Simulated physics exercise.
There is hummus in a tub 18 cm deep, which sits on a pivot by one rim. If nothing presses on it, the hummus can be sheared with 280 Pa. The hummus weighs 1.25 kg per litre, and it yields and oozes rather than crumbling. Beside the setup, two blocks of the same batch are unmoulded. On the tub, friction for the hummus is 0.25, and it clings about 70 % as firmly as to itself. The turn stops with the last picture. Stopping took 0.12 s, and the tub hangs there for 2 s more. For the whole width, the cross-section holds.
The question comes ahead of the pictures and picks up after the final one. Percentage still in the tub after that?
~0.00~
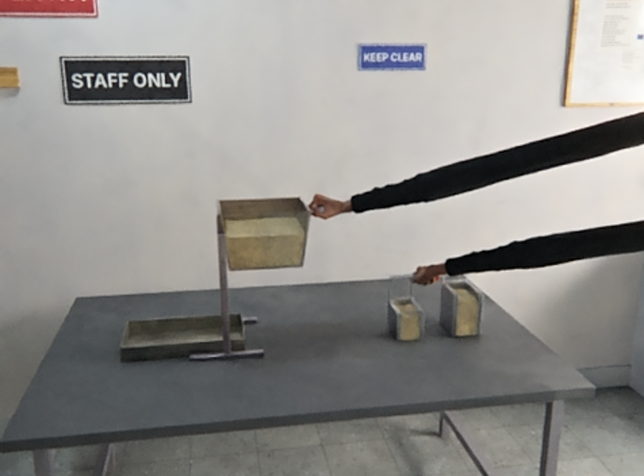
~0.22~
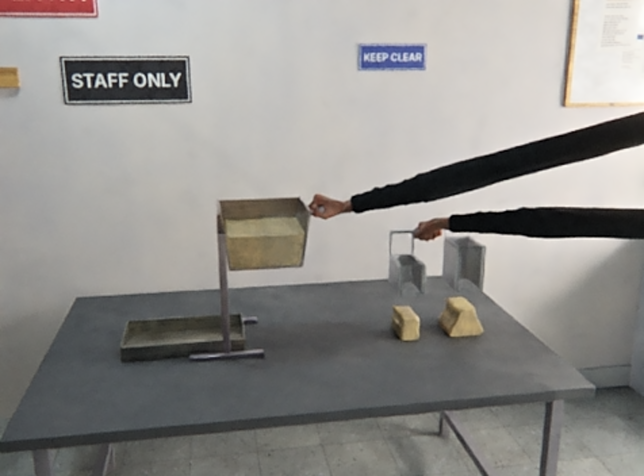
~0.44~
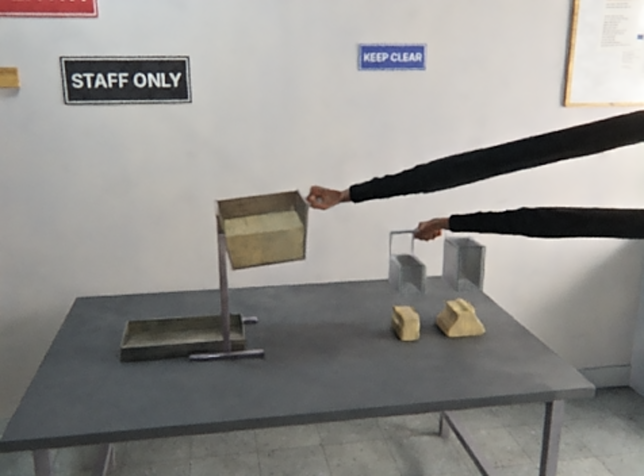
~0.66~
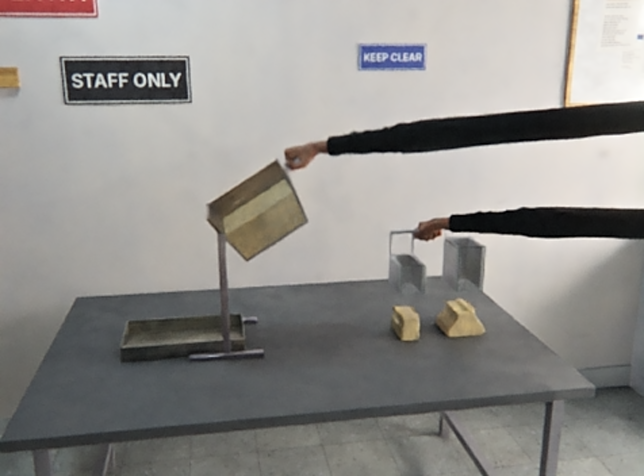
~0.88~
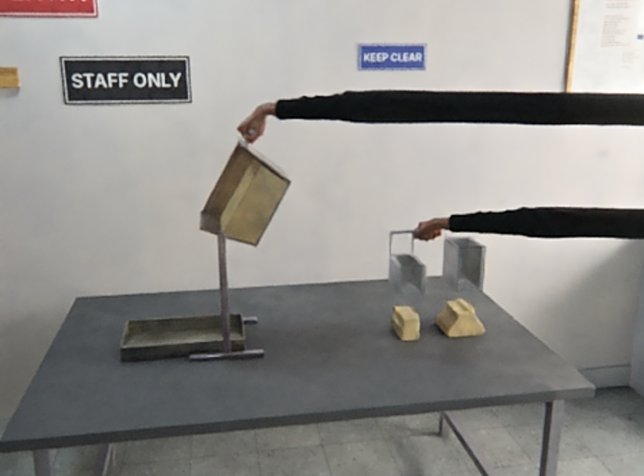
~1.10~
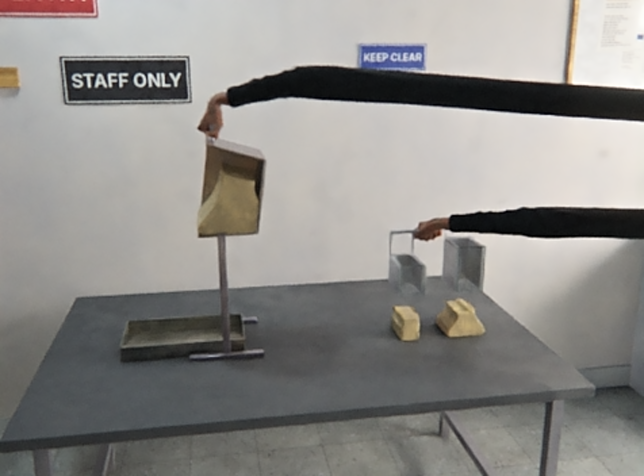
Some 46 %.
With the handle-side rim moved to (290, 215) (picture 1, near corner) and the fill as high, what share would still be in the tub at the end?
Some 65 per cent, I reckon.
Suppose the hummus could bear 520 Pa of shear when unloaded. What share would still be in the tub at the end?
Then about 65 %.
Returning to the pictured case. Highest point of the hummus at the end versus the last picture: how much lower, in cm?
Roughly 11 cm.
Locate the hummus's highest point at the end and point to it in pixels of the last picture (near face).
On the near face, the top ends up close to (239, 210).
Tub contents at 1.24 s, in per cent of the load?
Around 80 per cent.
After 1.24 s, the tub is at 82 degrees and holds 79 %.
After 1.41 s, the tub is at 82 degrees and holds 52 %.
After 1.58 s, the tub is at 82 degrees and holds 46 %.
After 1.75 s, the tub is at 82 degrees and holds 46 %.
After 3.10 s, the tub is at 82 degrees and holds 46 %.
